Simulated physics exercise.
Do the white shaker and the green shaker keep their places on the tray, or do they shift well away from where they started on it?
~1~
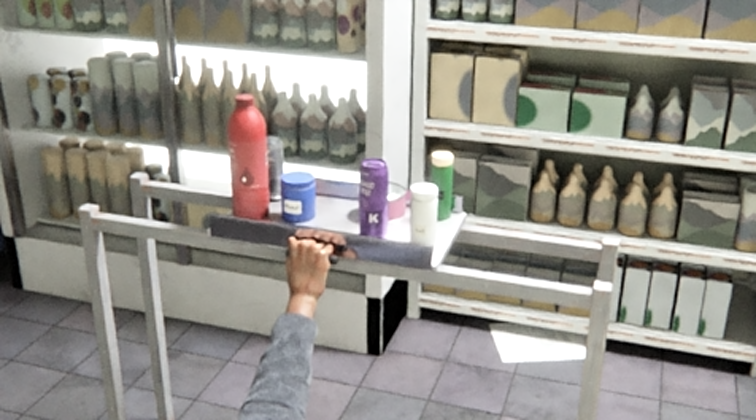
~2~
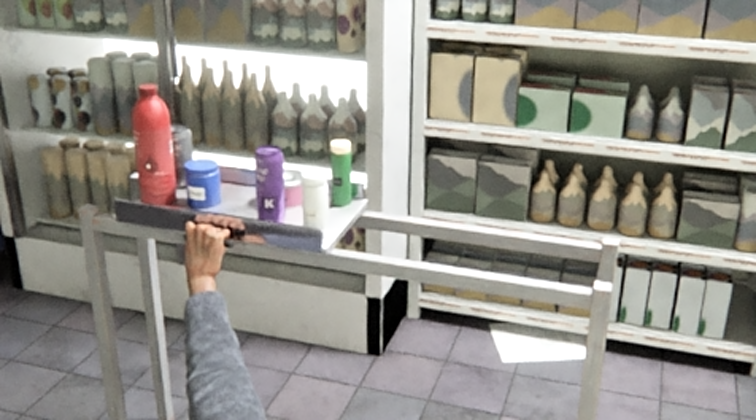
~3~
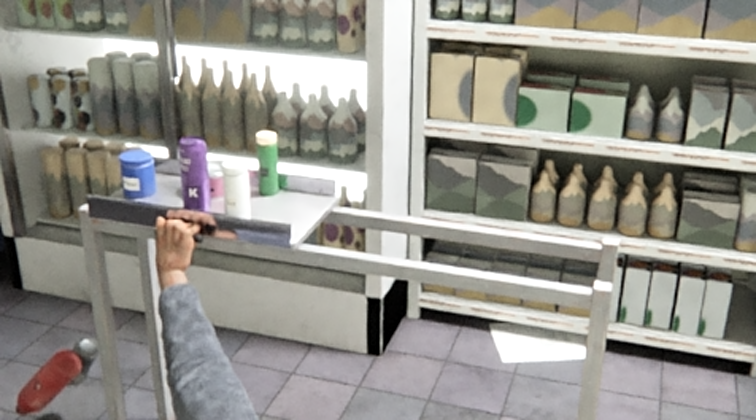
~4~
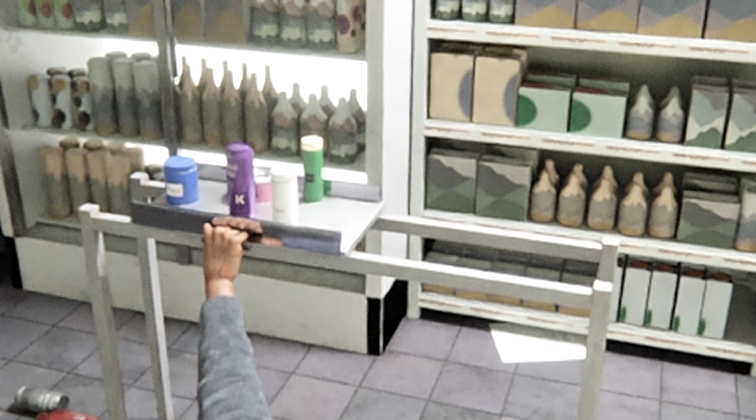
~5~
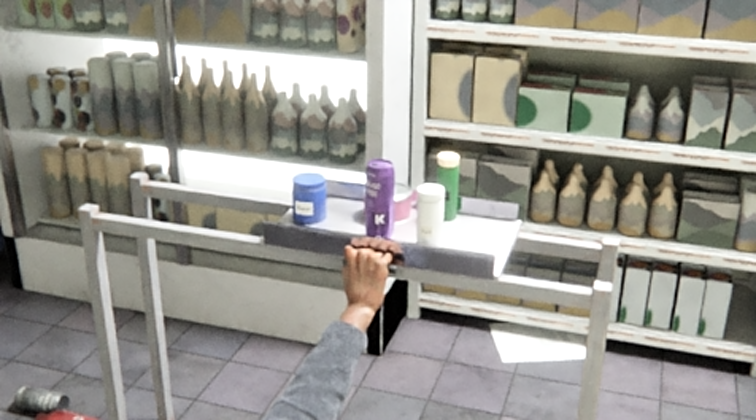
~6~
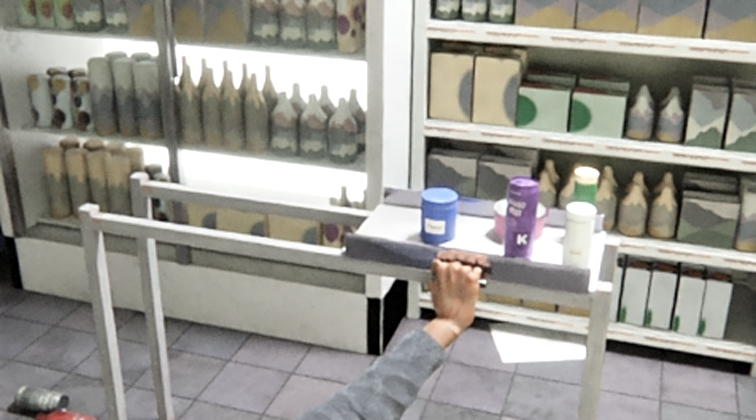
They both keep their places, still standing upright on the tray about where they began when it reaches the right end.
Hand sliding a loaded tray left along a rack, red bottle and grey can falling off, then pushing it right.
